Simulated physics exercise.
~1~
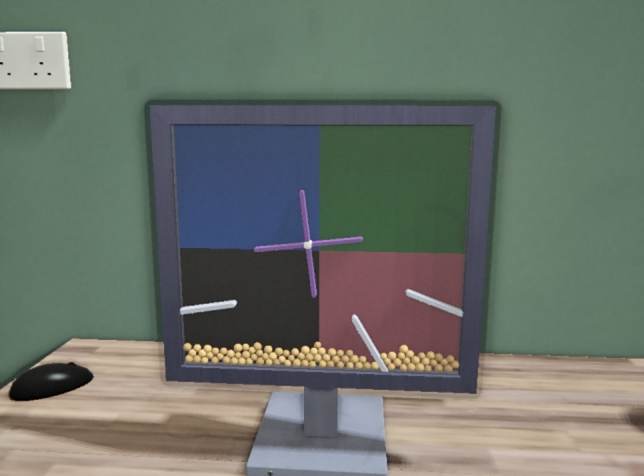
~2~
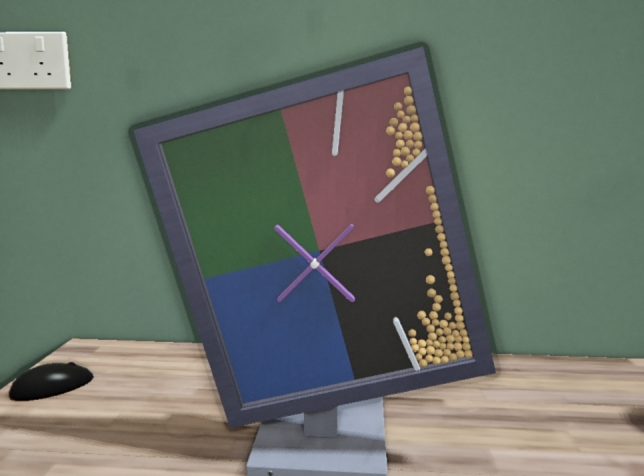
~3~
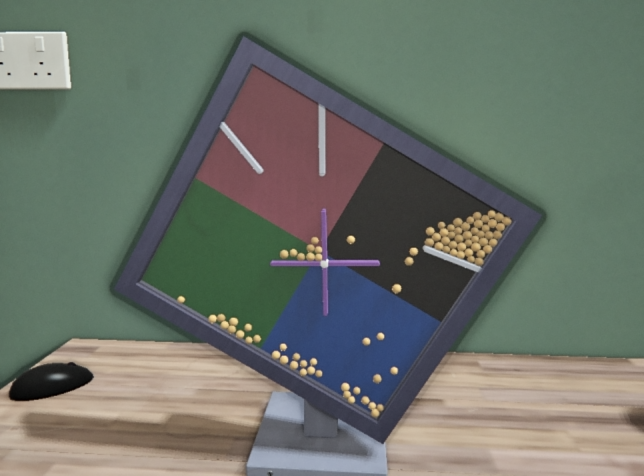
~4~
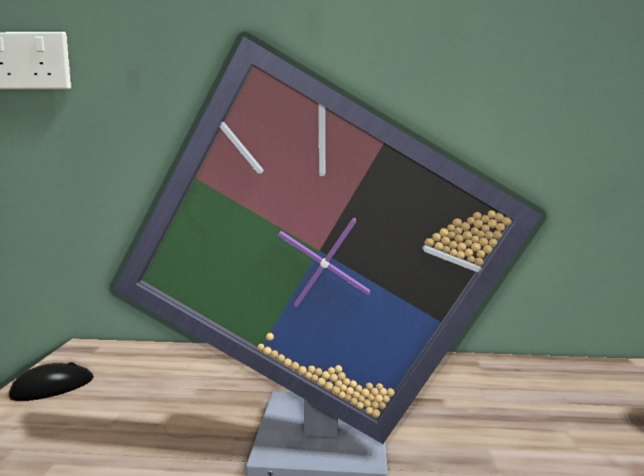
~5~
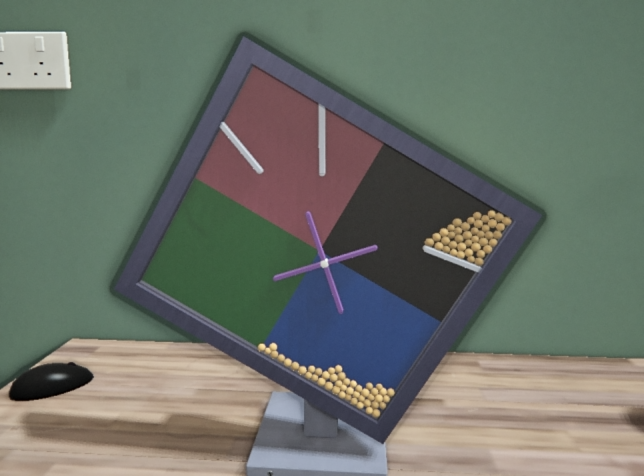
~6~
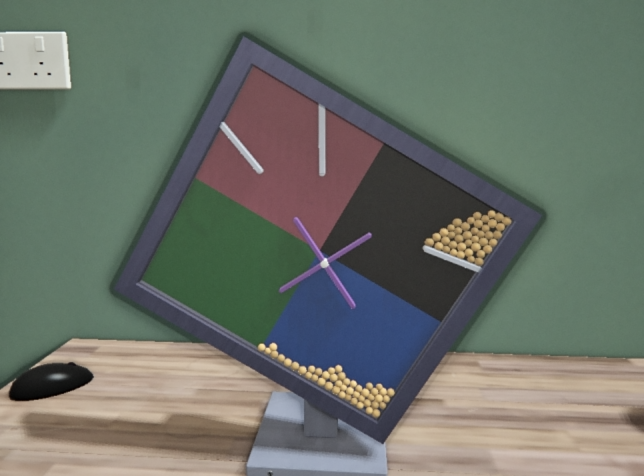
A square framed case with four coloured quarters turns anticlockwise well past a quarter turn, spilling its small pale beads around a spinning purple cross, then stops; the beads settle in two heaps, one along the blue quarter's lower edge, the other on a ledge in the black quarter.
